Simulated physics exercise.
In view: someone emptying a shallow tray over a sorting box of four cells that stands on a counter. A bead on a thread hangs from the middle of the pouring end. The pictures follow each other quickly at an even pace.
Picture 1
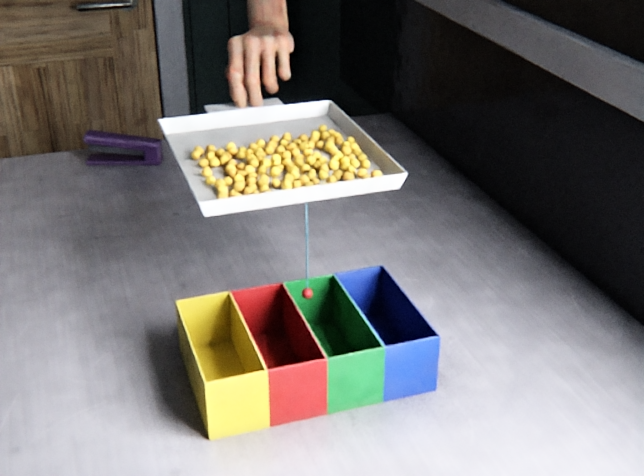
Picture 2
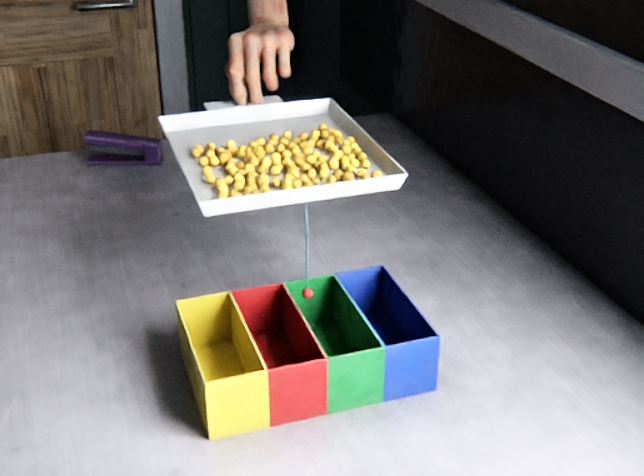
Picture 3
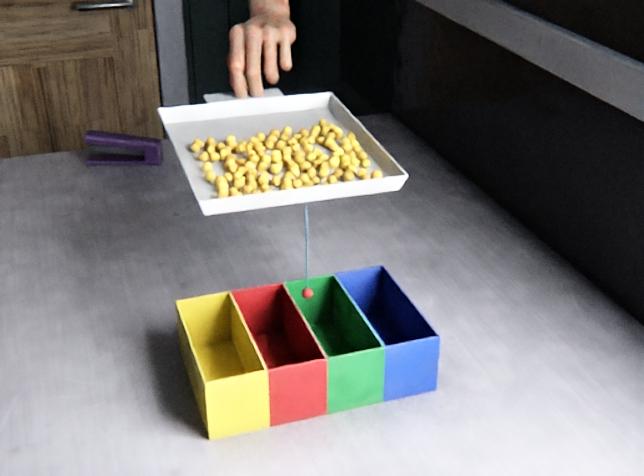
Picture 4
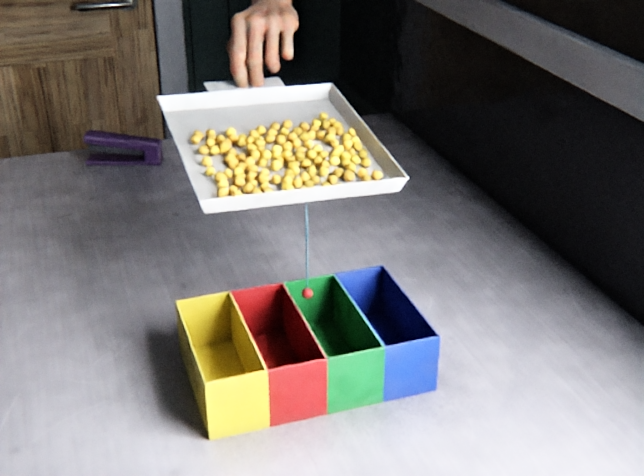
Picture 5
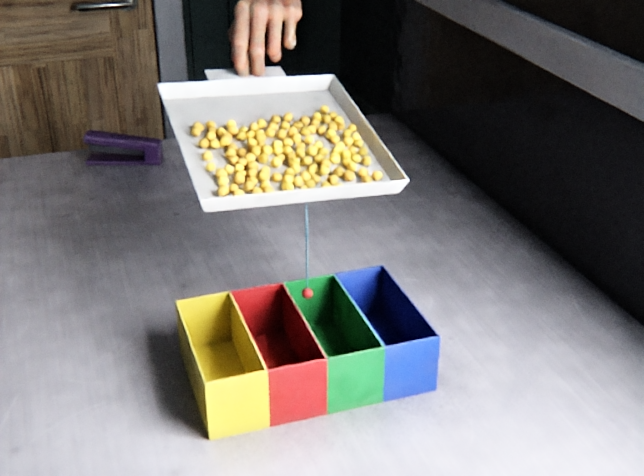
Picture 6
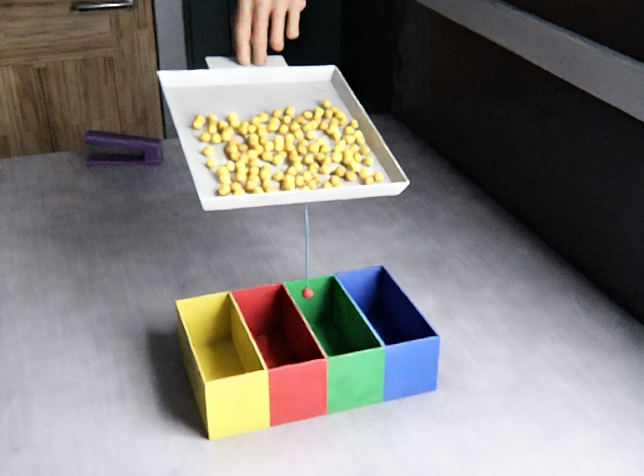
A shallow white tray of yellow corn puffs, held by a hand at its far side, starts nearly level above a box with yellow, red, green and blue cells. The hand gradually raises the far side, tilting the tray toward the viewer, while the red bead hangs almost still on its thread.
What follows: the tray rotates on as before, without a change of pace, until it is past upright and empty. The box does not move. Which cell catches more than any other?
It favours the blue compartment.
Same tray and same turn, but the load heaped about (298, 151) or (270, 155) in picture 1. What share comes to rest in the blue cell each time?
About 60 and 50 per cent.
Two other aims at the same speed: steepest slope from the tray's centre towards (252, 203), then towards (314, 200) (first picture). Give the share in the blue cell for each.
Near 0 % and 30 %.
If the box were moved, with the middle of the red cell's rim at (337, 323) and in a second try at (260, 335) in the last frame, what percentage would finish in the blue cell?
Roughly 20 per cent, and 40 per cent.
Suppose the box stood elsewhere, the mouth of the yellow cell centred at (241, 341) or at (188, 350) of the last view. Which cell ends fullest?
First the cell in blue, then the cell in blue.
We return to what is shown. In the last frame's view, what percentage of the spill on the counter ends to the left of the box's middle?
About 0 per cent.
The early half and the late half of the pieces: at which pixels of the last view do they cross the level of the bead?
At about (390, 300), then at (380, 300).
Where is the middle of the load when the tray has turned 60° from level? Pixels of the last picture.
Near (323, 159).
Just after the last frame, tray tipped steeply; every one on the tray.
A moment on, tray tipped right over; about a tenth on the tray; roughly a quarter in the blue cell; about a tenth in the green cell; about a tenth in the red cell; roughly a third falling or outside the box.
Further on, tray tipped past a quarter turn; roughly half in the blue cell; roughly a quarter in the green cell; about a tenth in the red cell; roughly a quarter falling or outside the box.
When it is over, tray tipped past a quarter turn; roughly half in the blue cell; roughly a quarter in the green cell; about a tenth in the red cell; not one in the yellow cell; roughly a quarter outside the box.
